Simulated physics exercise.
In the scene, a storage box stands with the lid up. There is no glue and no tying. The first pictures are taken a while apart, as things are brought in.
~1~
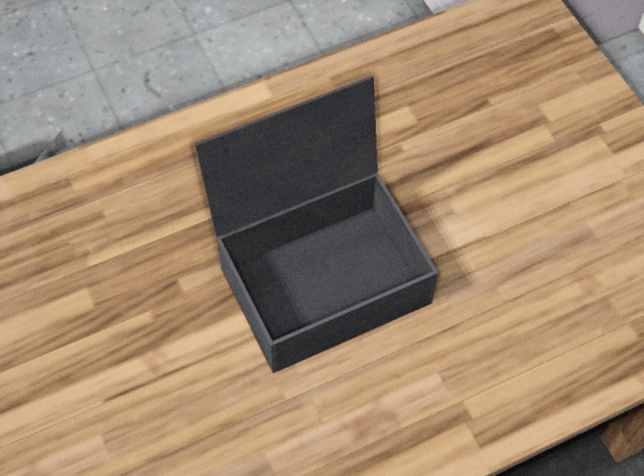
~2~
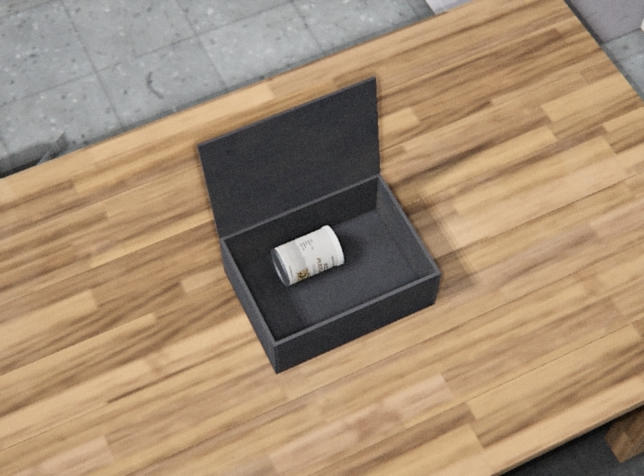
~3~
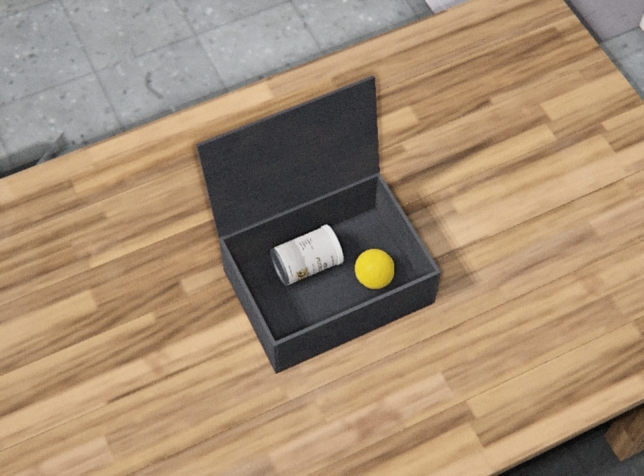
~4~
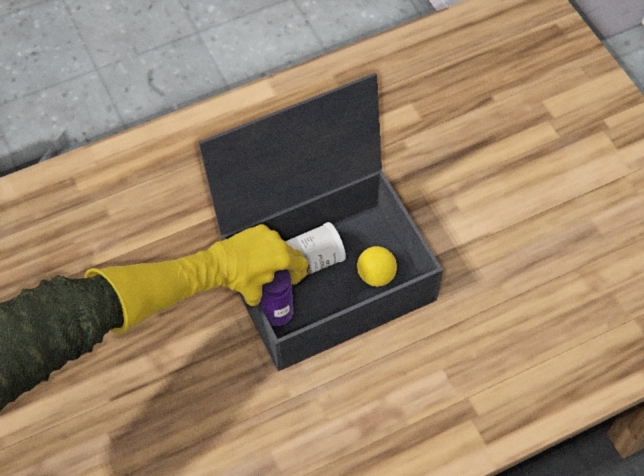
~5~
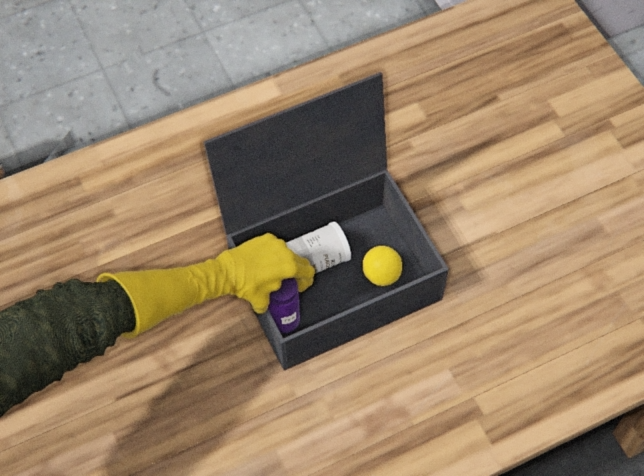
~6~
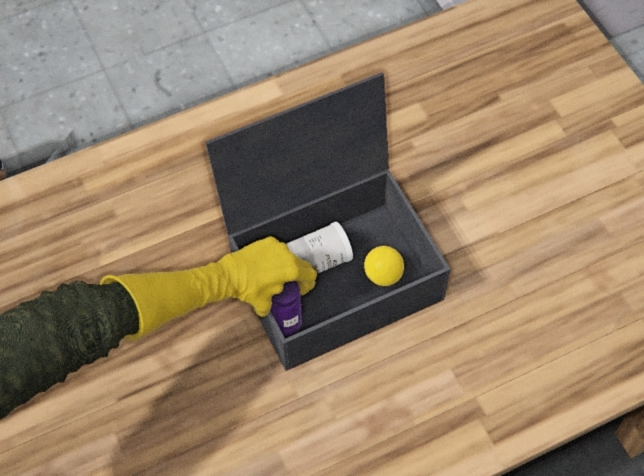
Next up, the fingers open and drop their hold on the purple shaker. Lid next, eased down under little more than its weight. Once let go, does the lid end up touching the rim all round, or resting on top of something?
The lid ends up resting on top of something.
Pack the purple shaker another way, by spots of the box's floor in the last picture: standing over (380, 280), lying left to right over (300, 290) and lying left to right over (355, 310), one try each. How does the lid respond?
First try leaves it shut, second try leaves it shut, third try leaves it shut.
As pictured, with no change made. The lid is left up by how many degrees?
Roughly 8 degrees above the rim.
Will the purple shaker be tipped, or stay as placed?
Looking at the last picture, the purple shaker is left as set.
Then, 1.20 s after the last picture, lid 83° above the rim.
Then, 1.60 s after the last picture, lid 53° above the rim.
Then, 1.90 s after the last picture, lid 20° above the rim.
Then, 3.00 s after the last picture, lid 8° above the rim.
At rest, lid 8° above the rim; all 3 in place. Seen from the same camera at the end, purple shaker near (285, 306).
